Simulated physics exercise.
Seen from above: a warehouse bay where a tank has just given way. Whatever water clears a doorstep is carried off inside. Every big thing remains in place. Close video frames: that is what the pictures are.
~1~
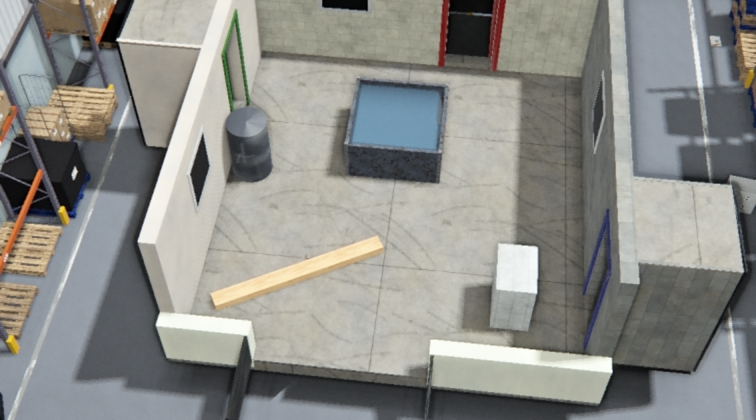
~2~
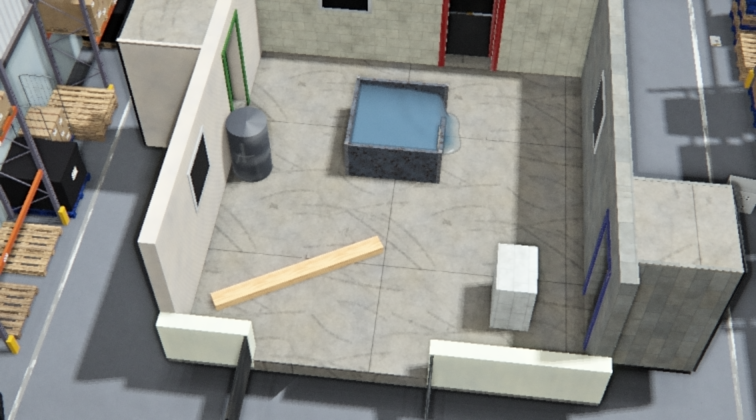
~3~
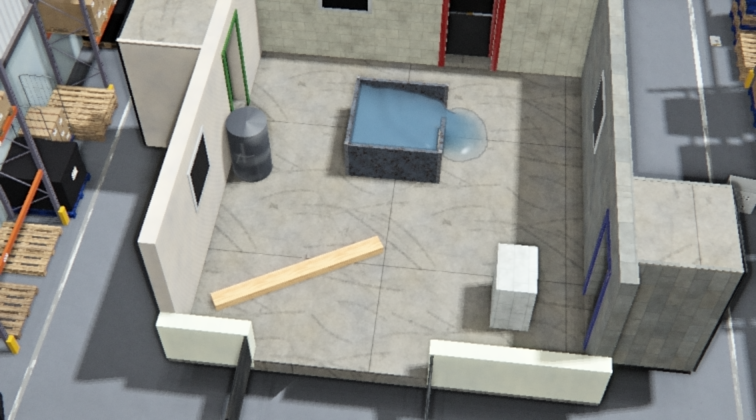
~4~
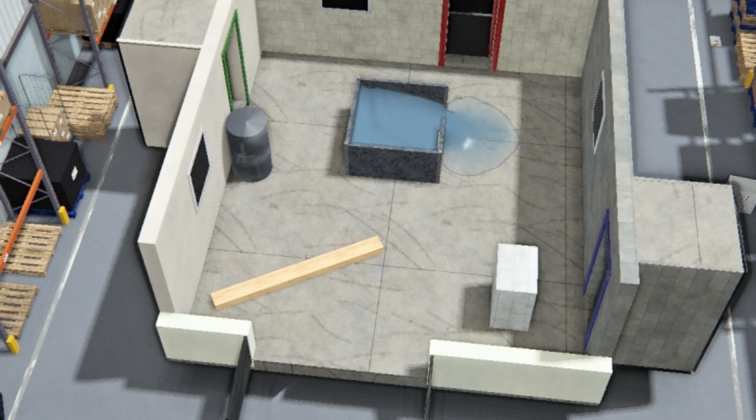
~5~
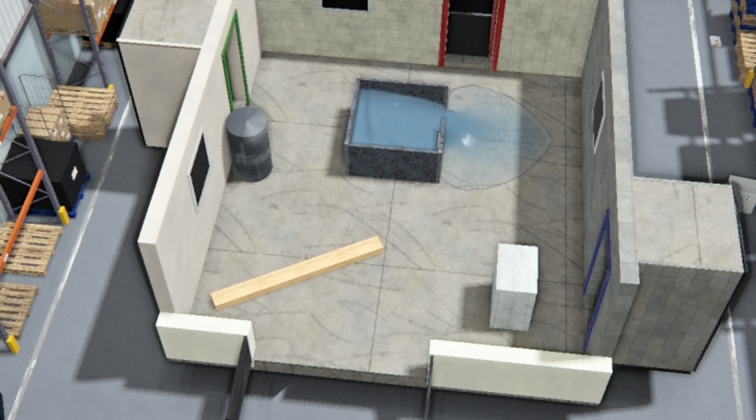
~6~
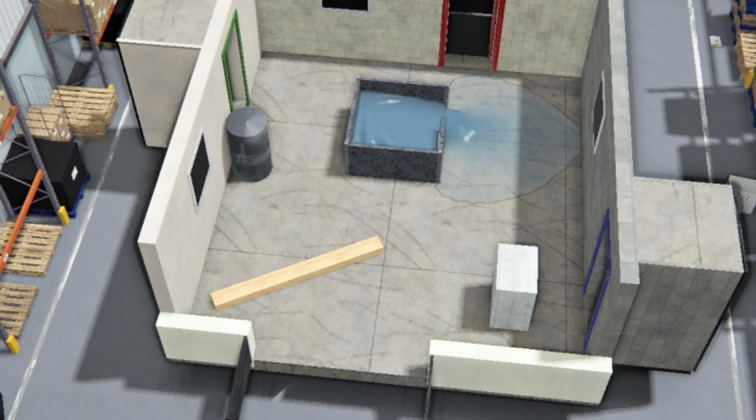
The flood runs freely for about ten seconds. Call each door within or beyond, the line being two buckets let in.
Green door - within; red door - within; blue door - beyond.
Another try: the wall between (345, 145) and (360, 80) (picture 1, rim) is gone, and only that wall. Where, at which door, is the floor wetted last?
Answer: The one in blue.
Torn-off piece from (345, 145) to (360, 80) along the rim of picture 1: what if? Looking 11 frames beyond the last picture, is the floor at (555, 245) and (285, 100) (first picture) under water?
As listed: Not flooded, awash.
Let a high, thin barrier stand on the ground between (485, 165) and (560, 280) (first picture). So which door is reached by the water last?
It's the green-painted one.
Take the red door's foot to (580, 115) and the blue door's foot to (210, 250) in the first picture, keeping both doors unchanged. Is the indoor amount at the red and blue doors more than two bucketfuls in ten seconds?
As it turns out, the red door spills past but the blue door keeps clear.
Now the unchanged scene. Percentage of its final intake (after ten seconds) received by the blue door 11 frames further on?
Close to 0 %.
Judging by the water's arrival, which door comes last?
It has to be the one in green.
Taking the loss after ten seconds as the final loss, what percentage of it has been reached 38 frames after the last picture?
My reading is near 15 per cent.
A moment on, water covers 20 % of the floor; the green door not reached, the red door wet at the sill, nothing in, the blue door not reached.
Next, water covers 20 % of the floor; the green door not reached, the red door wet at the sill, nothing in, the blue door wet at the sill, nothing in.
Then, water covers 35 % of the floor; the green door not reached, the red door wet at the sill, nothing in, the blue door wet at the sill, nothing in.
Later, water covers 65 % of the floor; the green door wet at the sill, nothing in, the red door under two buckets in, the blue door under two buckets in.
In the end, water covers 85 % of the floor; the green door wet at the sill, nothing in, the red door under two buckets in, the blue door over two buckets in.
